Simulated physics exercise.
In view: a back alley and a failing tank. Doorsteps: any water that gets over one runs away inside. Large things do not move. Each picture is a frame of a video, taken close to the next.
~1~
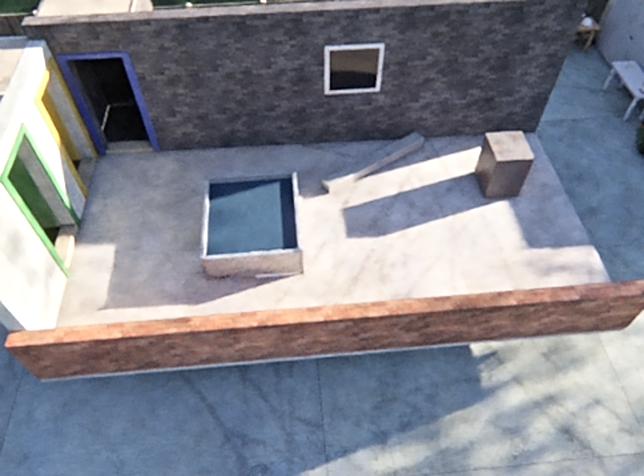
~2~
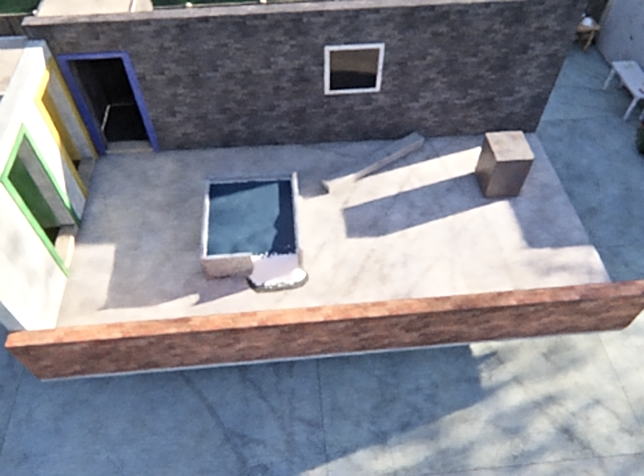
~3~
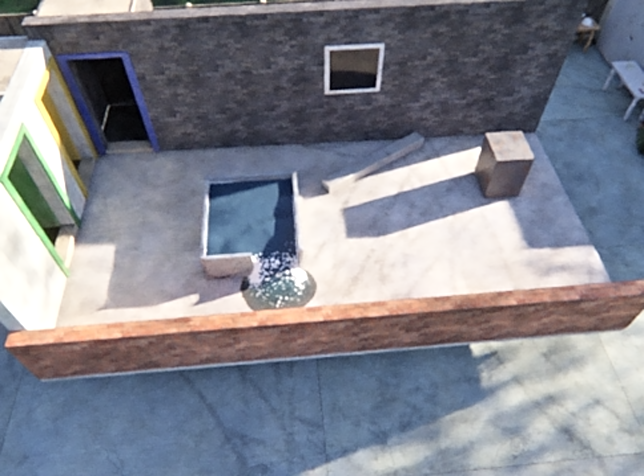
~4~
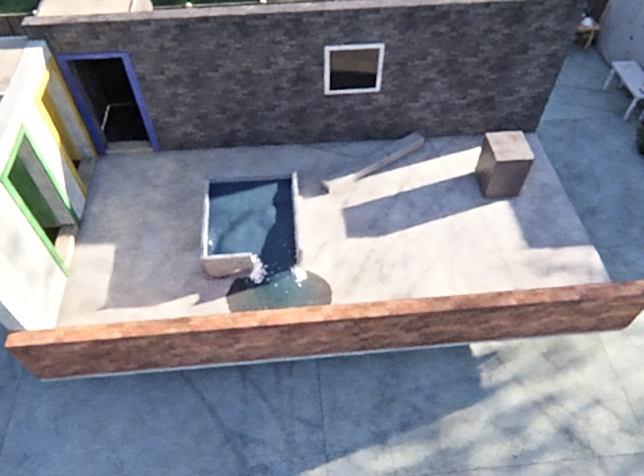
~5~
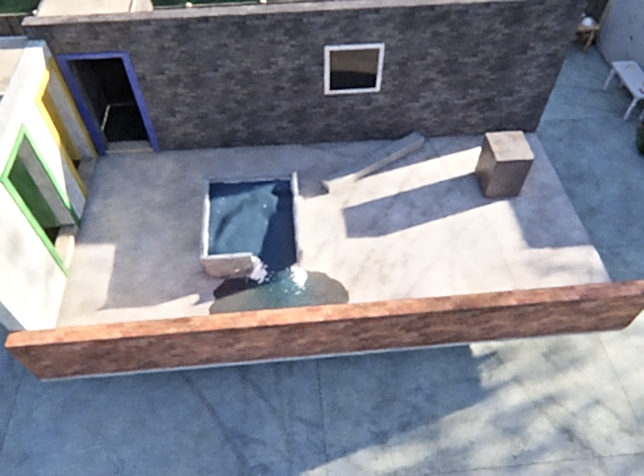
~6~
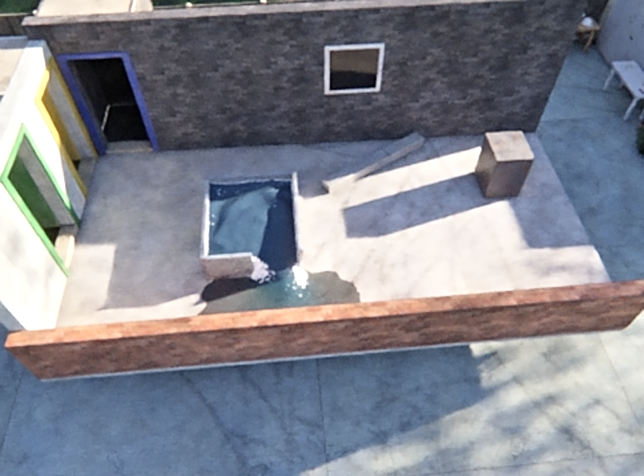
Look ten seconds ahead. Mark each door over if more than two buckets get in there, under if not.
Yellow door: Under, blue door: Under, green door: Under.
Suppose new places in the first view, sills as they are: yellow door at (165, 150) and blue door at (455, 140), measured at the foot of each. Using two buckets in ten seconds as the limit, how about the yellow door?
Checking it alone, the yellow door falls short.
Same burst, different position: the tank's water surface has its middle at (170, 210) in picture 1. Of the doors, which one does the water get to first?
The door in question is the door marked green.
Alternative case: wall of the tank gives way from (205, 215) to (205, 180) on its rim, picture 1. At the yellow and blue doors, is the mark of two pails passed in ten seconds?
Turns out the yellow one gets past it, while the blue one gets past it.
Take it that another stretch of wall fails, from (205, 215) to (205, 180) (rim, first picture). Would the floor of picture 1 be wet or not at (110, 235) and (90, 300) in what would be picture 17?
Respectively, inundated and inundated.
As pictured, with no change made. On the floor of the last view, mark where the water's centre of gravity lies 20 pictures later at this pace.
At roughly (284, 266).
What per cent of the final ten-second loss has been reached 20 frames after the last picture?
About 10 %.
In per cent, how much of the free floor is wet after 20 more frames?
I reckon around 45 %.
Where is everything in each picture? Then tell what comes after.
The first picture shows the tank at (252, 215) is whole and still.
In the second picture, water pours out at (277, 265) and has run to (253, 284).
In the third picture, water pours out at (277, 266) and has run to (257, 307).
In the fourth picture, the front is at a hidden place, out from the gap at (277, 266).
In the fifth picture, the front is at a hidden place, out from the gap at (277, 266).
In the sixth picture, the front is at a hidden place, out from the gap at (277, 266).
A moment on, water covers 10 % of the floor; the yellow door not reached, the blue door not reached, the green door not reached.
Next, water covers 25 % of the floor; the yellow door not reached, the blue door not reached, the green door not reached.
Then, water covers 45 % of the floor; the yellow door not reached, the blue door not reached, the green door wet at the sill, nothing in.
Later, water covers 60 % of the floor; the yellow door wet at the sill, nothing in, the blue door wet at the sill, nothing in, the green door wet at the sill, nothing in.
In the end, water covers 65 % of the floor; the yellow door wet at the sill, nothing in, the blue door wet at the sill, nothing in, the green door wet at the sill, nothing in.
